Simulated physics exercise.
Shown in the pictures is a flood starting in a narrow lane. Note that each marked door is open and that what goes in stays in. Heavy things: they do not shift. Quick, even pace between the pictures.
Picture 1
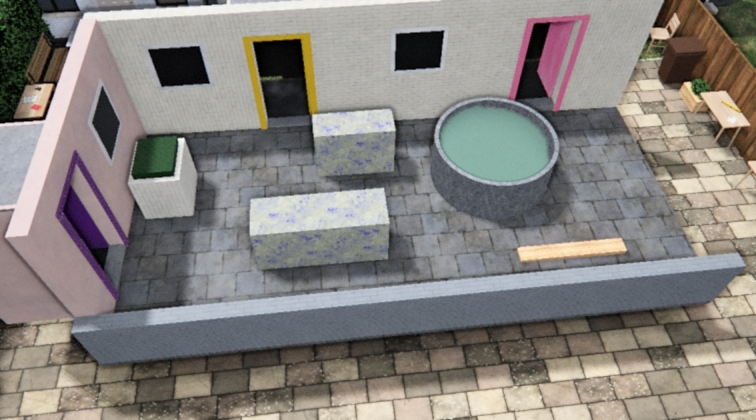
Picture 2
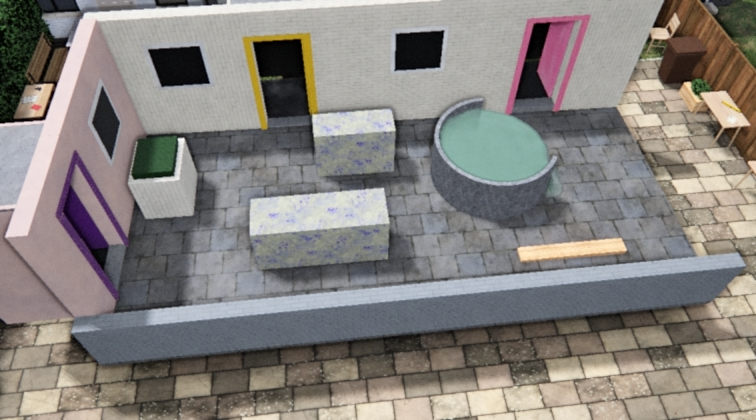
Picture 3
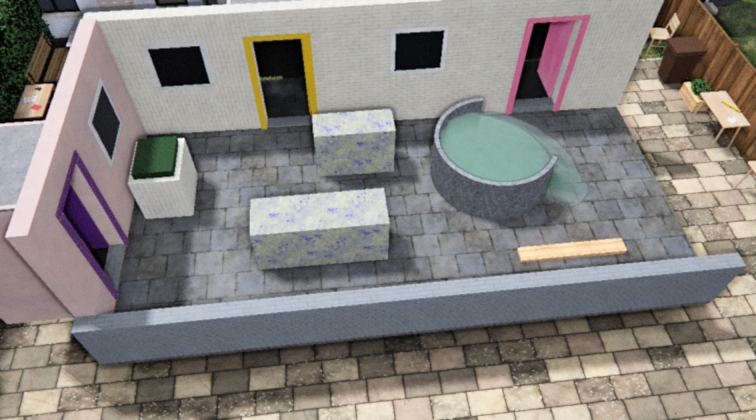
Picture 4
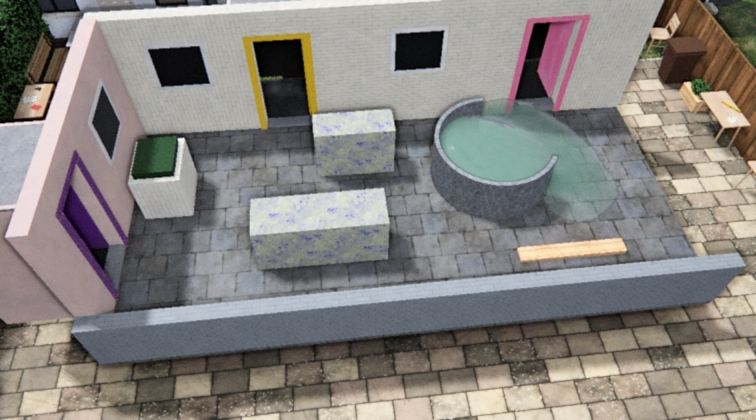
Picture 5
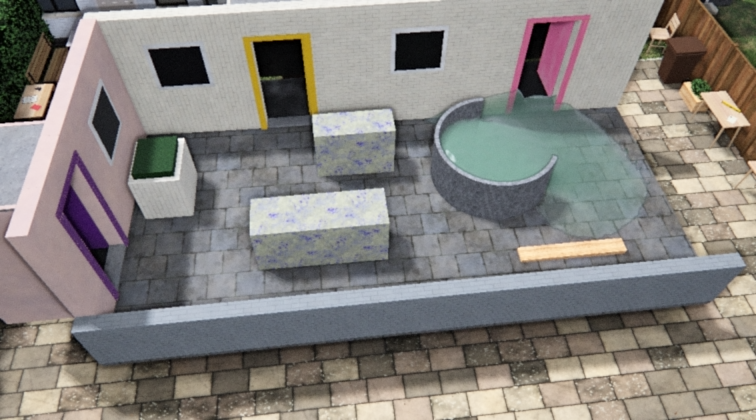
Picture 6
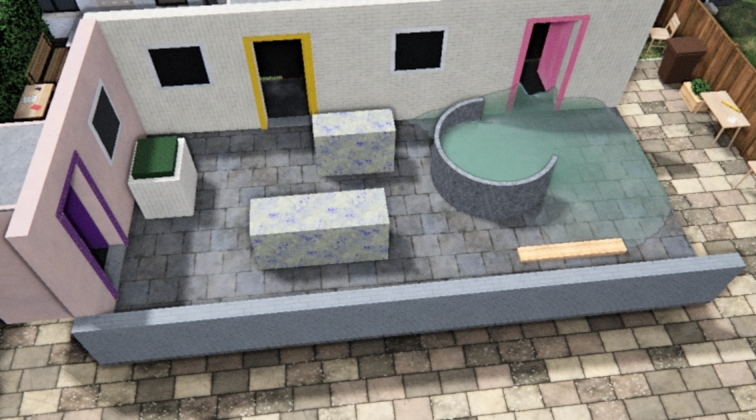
A paved courtyard, seen from a fixed high angle, has pale brick walls behind, a pinkish wall at left and a low grey wall in front. Two speckled blocks stand mid-yard below a yellow doorway, a round grey pool sits right near a pink doorway, and a wooden bench lies before it. The pool's right side opens, and greenish water spreads steadily rightward across the paving and around the pool.
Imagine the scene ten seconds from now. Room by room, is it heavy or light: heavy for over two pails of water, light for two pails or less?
Outcome: I expect the yellow door to stop at two buckets or less. I expect the purple door to stop at two buckets or less. I expect the pink door to go past two buckets.
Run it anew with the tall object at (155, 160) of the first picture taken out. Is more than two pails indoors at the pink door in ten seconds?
The pink door overshoots.
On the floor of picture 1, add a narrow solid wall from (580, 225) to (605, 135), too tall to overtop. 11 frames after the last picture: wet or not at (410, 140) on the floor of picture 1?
There: Under water.
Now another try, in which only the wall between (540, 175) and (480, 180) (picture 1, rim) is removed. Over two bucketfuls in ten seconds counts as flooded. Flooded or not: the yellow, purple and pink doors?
Result per door - yellow door: Does not exceed; purple door: Exceeds; pink door: Does not exceed.
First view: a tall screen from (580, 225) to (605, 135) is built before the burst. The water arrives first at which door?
Answer: The pink door.
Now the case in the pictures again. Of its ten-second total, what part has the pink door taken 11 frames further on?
It comes to around 90 percent of the ten-second total.
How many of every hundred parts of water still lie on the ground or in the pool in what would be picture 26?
I'd say around 32 per cent.
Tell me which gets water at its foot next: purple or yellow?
That's the yellow door.
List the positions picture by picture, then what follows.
In the first frame, the pool at (496, 142) is whole and still.
In the second frame, water pours out at (529, 141) and has run to a hidden place.
In the third frame, water pours out at (529, 142) and has run to a hidden place.
In the fourth frame, water pours out at (528, 144) and has run to (601, 209).
In the fifth frame, the front is at (631, 215), out from the gap at (528, 145).
In the sixth frame, water pours out at (528, 145) and has run to (668, 204).
A moment on, water covers 30 % of the floor; the yellow door not reached, the purple door not reached, the pink door far over two buckets in.
Next, water covers 30 % of the floor; the yellow door wet at the sill, nothing in, the purple door not reached, the pink door far over two buckets in.
Then, water covers 30 % of the floor; the yellow door wet at the sill, nothing in, the purple door not reached, the pink door far over two buckets in.
Later, water covers 35 % of the floor; the yellow door wet at the sill, nothing in, the purple door not reached, the pink door far over two buckets in.
In the end, water covers 20 % of the floor; the yellow door wet at the sill, nothing in, the purple door not reached, the pink door far over two buckets in.
